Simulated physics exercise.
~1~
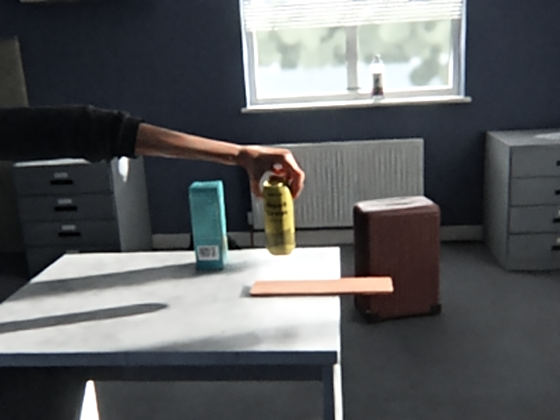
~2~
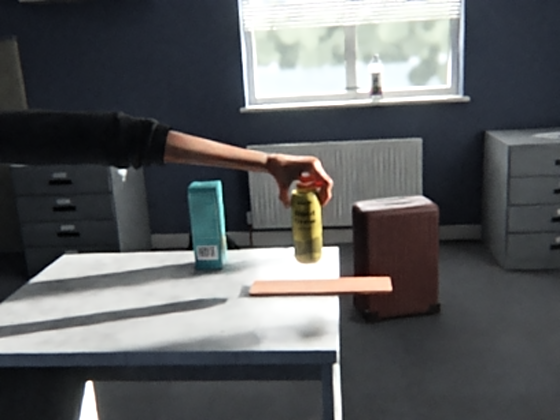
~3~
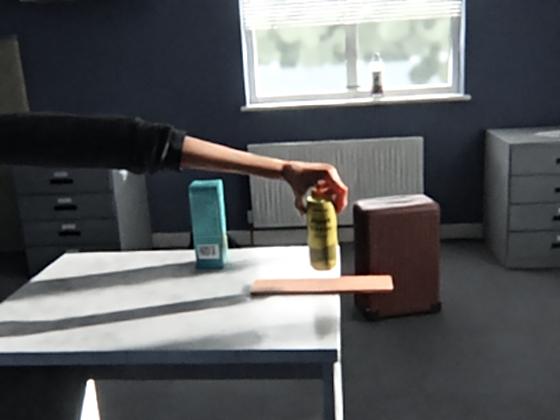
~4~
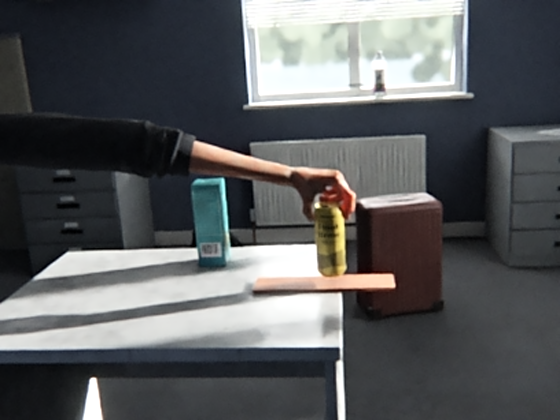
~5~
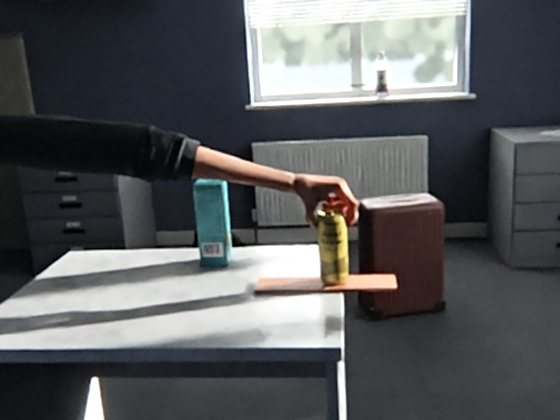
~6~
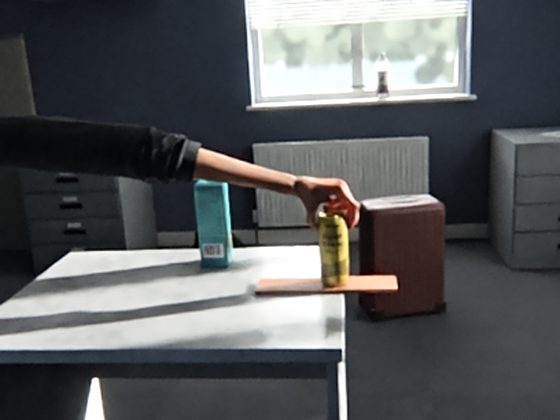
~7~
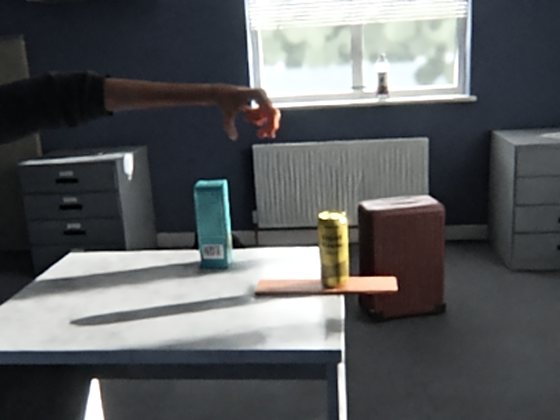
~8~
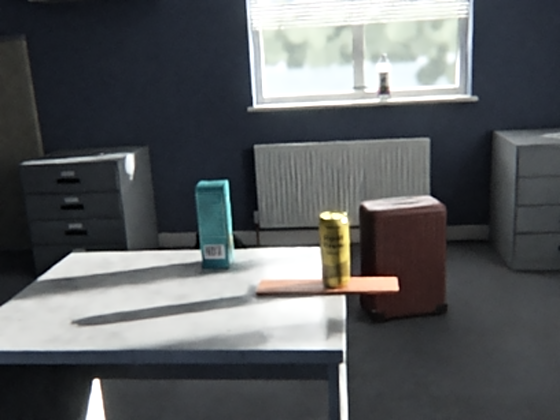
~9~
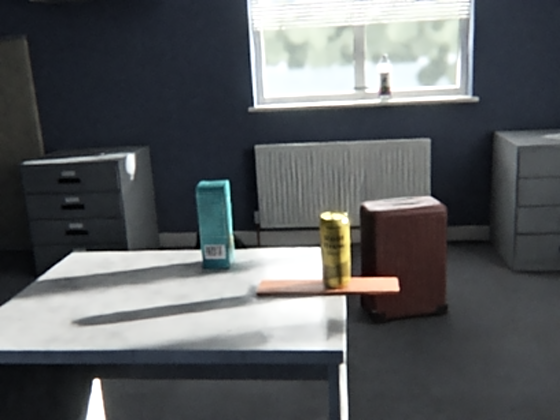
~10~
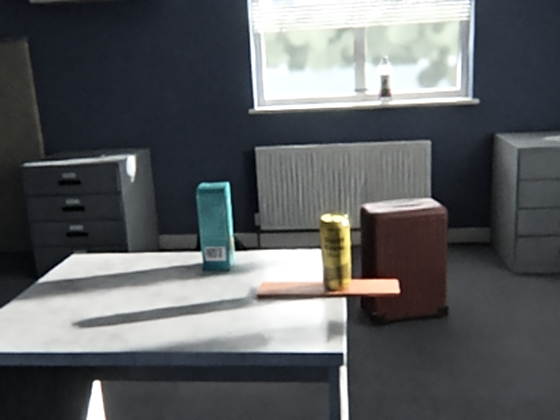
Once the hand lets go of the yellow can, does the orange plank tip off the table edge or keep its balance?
The plank keeps its balance on the table. The yellow can stays standing upright on it after the hand draws back.
